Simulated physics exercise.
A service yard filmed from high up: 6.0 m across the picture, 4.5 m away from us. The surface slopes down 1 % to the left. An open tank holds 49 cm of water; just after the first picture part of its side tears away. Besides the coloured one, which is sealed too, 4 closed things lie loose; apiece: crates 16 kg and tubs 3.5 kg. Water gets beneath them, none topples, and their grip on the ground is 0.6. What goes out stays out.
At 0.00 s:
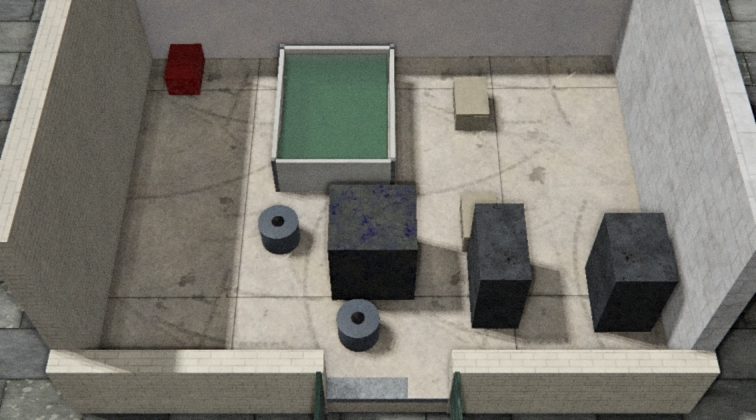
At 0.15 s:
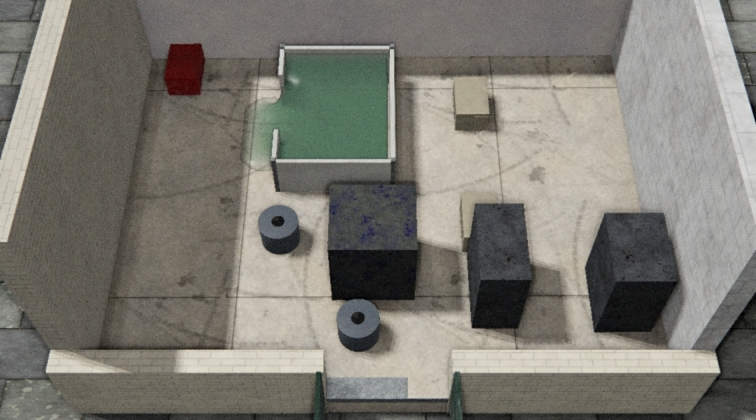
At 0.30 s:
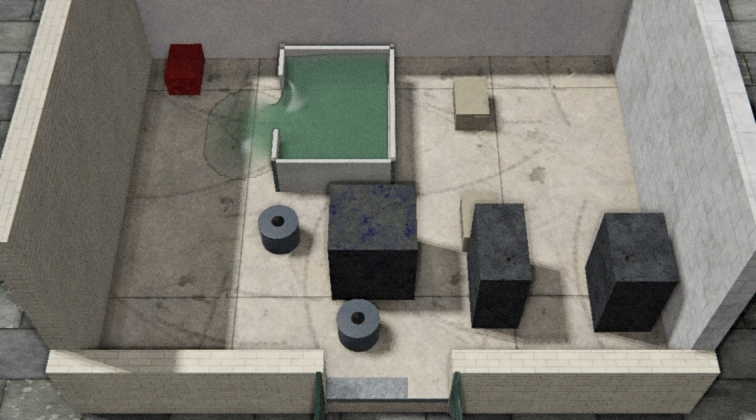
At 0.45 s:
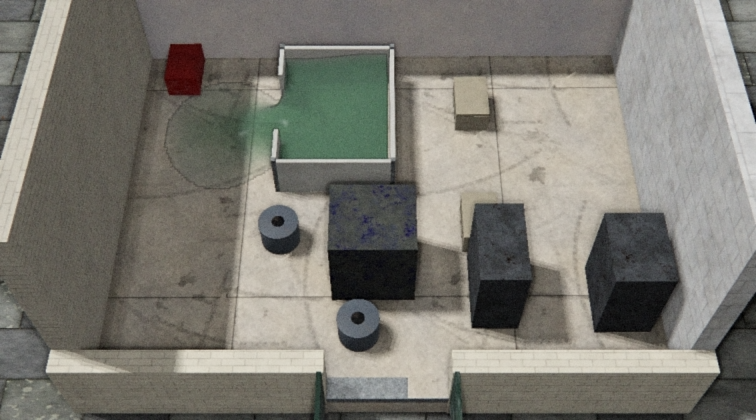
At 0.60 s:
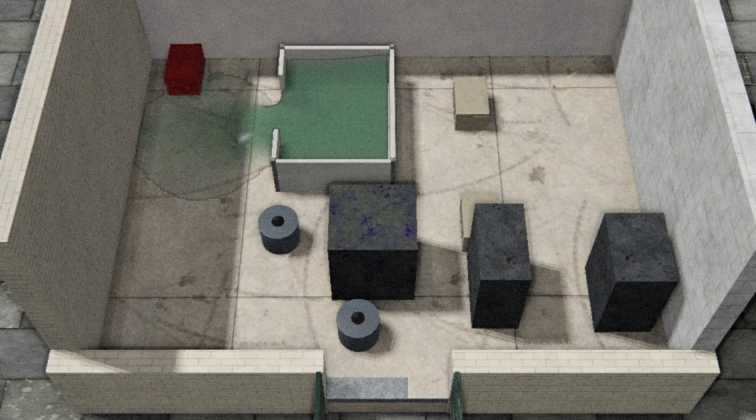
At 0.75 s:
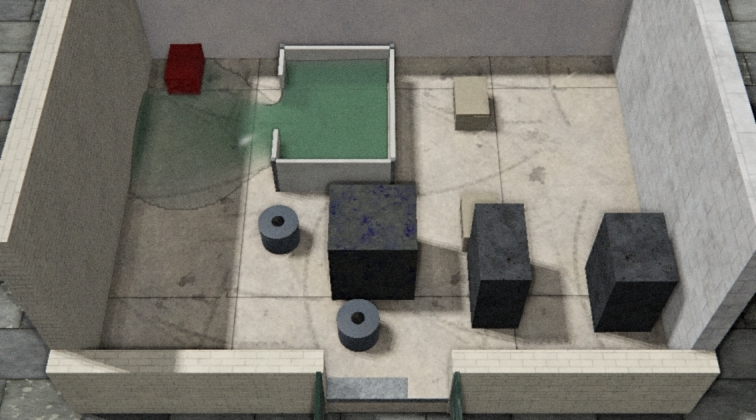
Green-tinted water poured out through a gap that opened in the left side of a walled tank and spread across the yard floor toward the left wall, while the red crate and everything else stayed still.
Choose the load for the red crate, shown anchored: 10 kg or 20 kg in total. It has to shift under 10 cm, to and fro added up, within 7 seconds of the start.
For it, neither load is enough.
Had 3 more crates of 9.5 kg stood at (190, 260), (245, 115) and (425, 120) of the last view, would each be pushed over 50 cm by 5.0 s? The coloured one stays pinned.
In turn: Past it, more, less.
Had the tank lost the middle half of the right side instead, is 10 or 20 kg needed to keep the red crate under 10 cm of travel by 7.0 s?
In that case the lower weight is enough.
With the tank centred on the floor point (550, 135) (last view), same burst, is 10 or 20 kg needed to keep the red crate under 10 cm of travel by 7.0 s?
Then neither load is enough.
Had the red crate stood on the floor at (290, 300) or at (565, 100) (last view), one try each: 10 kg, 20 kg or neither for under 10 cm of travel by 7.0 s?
In turn: It takes the larger; the smaller is enough.
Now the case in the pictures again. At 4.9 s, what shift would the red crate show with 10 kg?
Roughly 80 cm.
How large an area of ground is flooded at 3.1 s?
Some 10.5 m2.
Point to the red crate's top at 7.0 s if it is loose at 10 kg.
Around (158, 107).
After 1.4 s the red crate would be 22 cm from its start with 10 kg and 13 cm from its start with 20 kg; 14 cm of water round it then.
After 3.1 s the red crate would be 91 cm from its start with 10 kg and 79 cm from its start with 20 kg; 11 cm of water round it then.
After 4.9 s the red crate would be 81 cm from its start with 10 kg and 94 cm from its start with 20 kg; 11 cm of water round it then.
After 7.0 s the red crate would be 81 cm from its start with 10 kg and 88 cm from its start with 20 kg; 7 cm of water round it then.
